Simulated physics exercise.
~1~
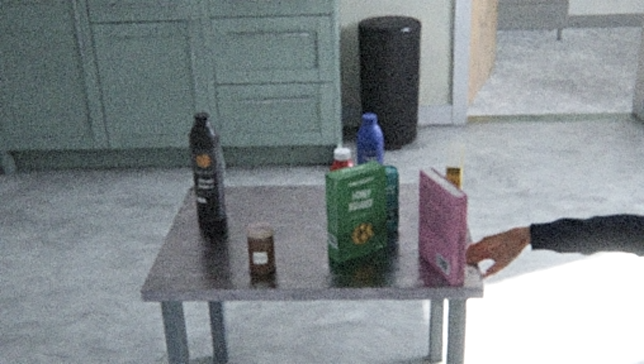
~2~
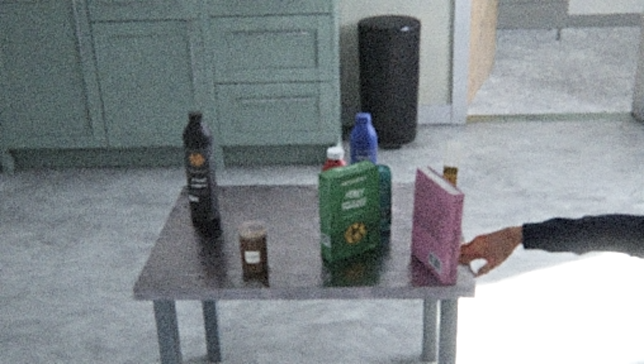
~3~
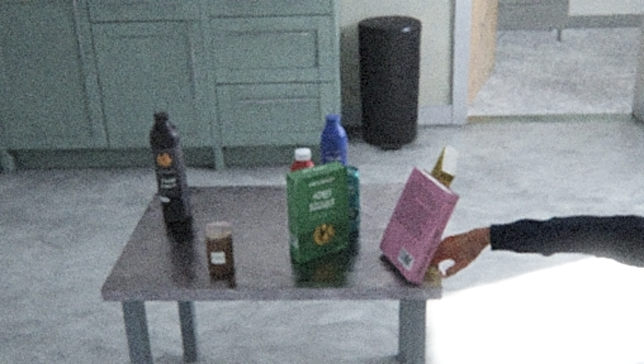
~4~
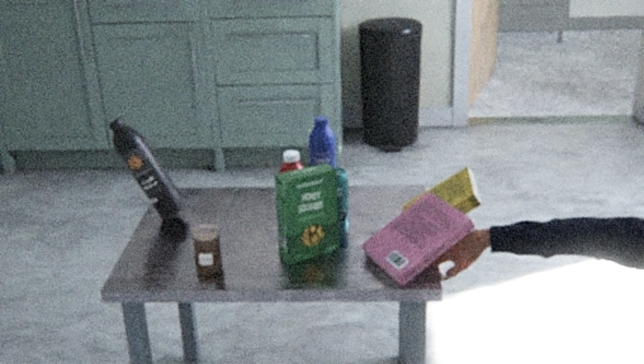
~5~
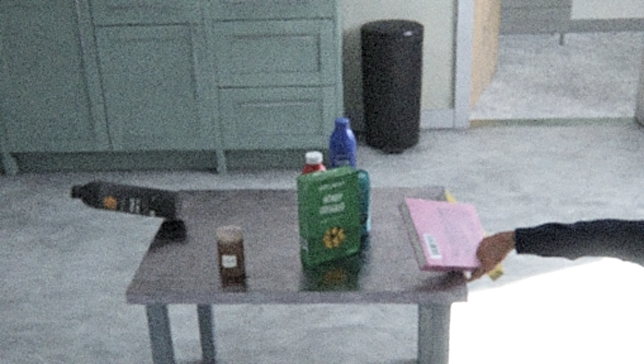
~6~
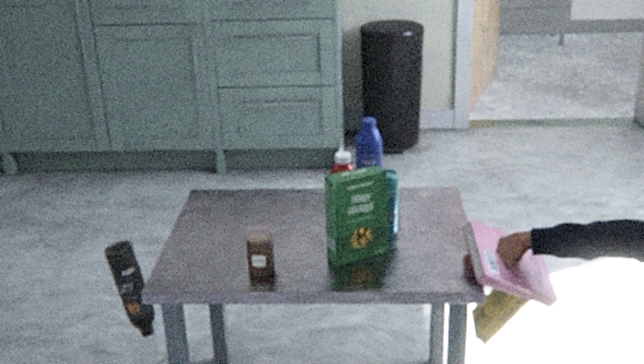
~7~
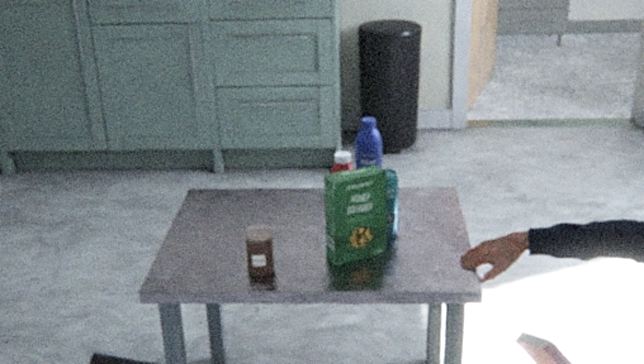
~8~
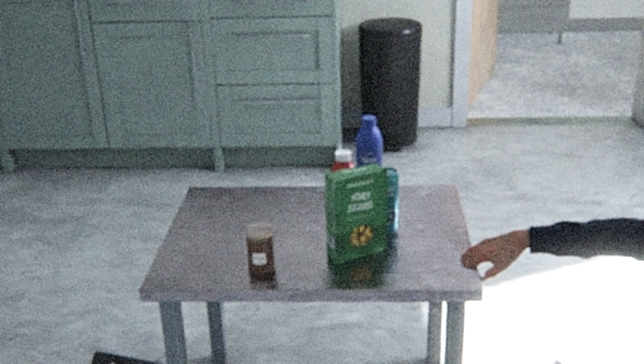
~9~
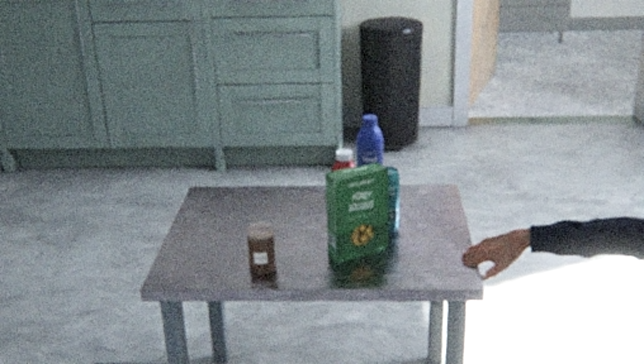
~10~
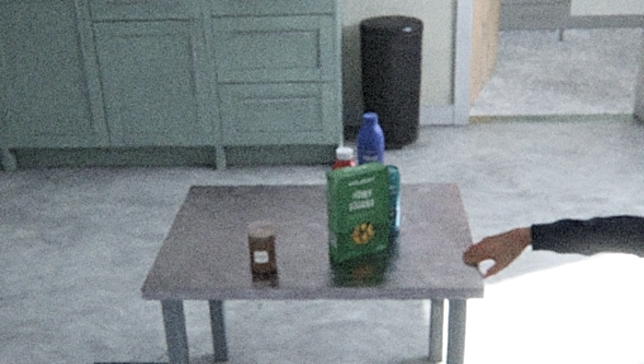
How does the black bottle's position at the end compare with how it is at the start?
At the start the black bottle stands upright on the left side of the table. By the end it is lying on its side on the floor, barely in view.
A small table jerks left and back, and two books and a black bottle fall off.
